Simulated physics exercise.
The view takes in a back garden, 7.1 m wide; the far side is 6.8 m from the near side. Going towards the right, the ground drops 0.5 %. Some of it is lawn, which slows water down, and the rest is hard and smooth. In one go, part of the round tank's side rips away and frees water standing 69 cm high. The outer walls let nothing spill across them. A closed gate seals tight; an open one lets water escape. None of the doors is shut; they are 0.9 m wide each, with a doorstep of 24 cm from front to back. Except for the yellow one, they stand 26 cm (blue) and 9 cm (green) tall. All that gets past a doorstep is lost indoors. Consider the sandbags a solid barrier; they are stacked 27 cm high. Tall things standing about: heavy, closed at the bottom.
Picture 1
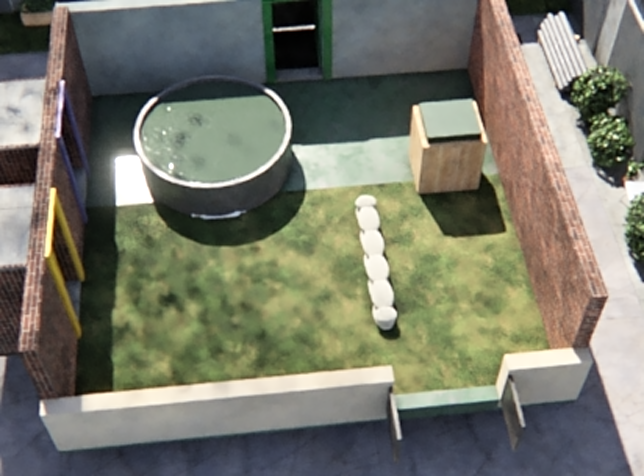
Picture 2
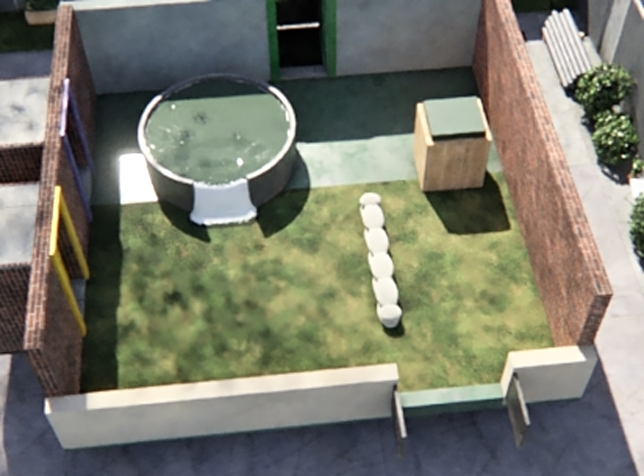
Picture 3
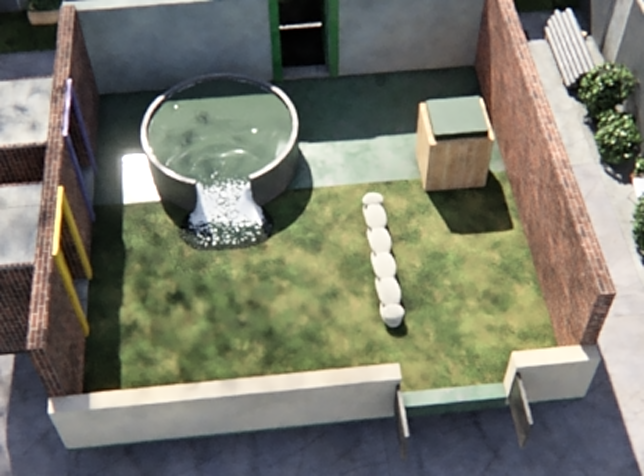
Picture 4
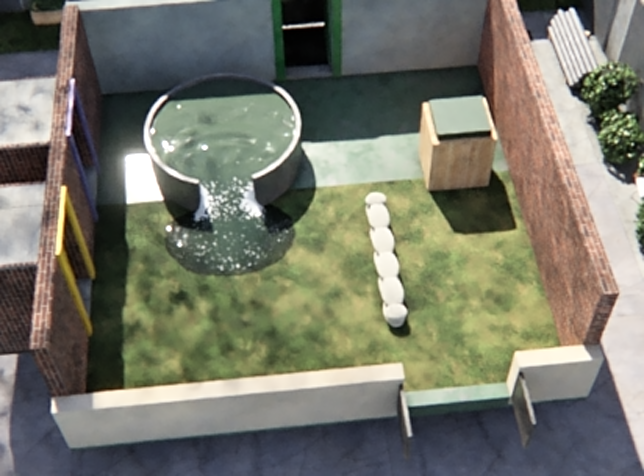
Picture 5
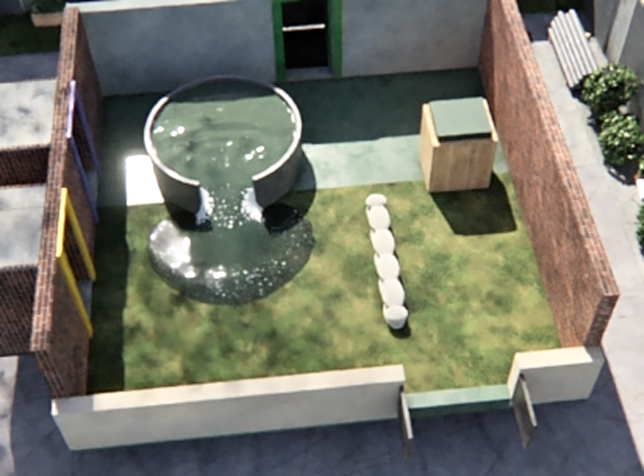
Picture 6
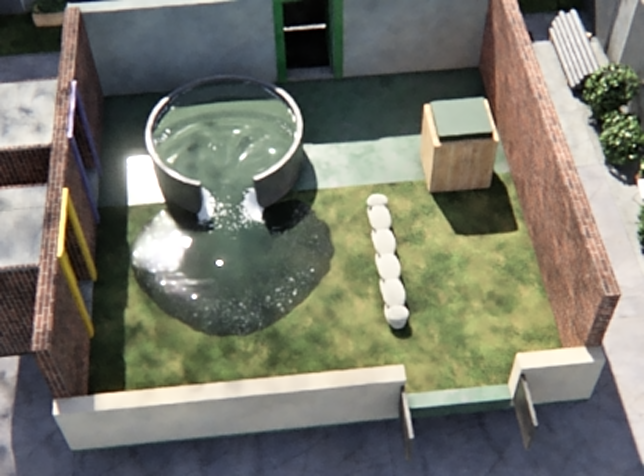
Water sits still in a round tank in a walled garden until part of its near side opens and a white stream pours out. It splashes onto the lawn and spreads into a wide, dark, glinting pool, with dry grass still showing between it and the yellow door on the left.
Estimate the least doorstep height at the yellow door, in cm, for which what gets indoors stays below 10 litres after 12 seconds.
Close to 10 cm is just enough.
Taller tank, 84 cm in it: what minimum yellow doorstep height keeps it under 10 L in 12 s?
Roughly 13.0 centimetres.
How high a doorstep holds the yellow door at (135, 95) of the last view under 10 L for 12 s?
It needs roughly 6.5 cm.
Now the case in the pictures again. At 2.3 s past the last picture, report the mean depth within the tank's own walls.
About 38 centimetres.
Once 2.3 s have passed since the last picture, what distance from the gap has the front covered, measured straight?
It gets close to 4.6 metres out.
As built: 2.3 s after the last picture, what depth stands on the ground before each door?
Door depths (cm): Blue = 0, green = 0, yellow = 10.
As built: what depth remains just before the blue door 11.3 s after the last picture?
It comes to about 6.0 centimetres deep.
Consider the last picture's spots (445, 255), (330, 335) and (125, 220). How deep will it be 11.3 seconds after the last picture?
In order: Around 4, 9 and 7 cm.
Then, 0.7 s after the last picture water covers 25 % of the floor, deepest (38 cm) near (227, 217); it has not reached the yellow door.
Then, 2.3 s after the last picture water covers 45 % of the floor, deepest (29 cm) near (99, 423); 10 cm at the yellow door, 7 litres in over its 6 cm doorstep.
Then, 11.3 s after the last picture water covers 95 % of the floor, deepest (10 cm) near (225, 411); 8 cm at the yellow door, 87 litres in over its 6 cm doorstep.
At the yellow door as built, the water peaked near 13 cm, 4.3 s after the last picture.
With a doorstep of 8.5 cm, 28 litres would have come in within the 12 s; with 11.5 cm, 3 litres. So under 10 litres takes about 10 cm.
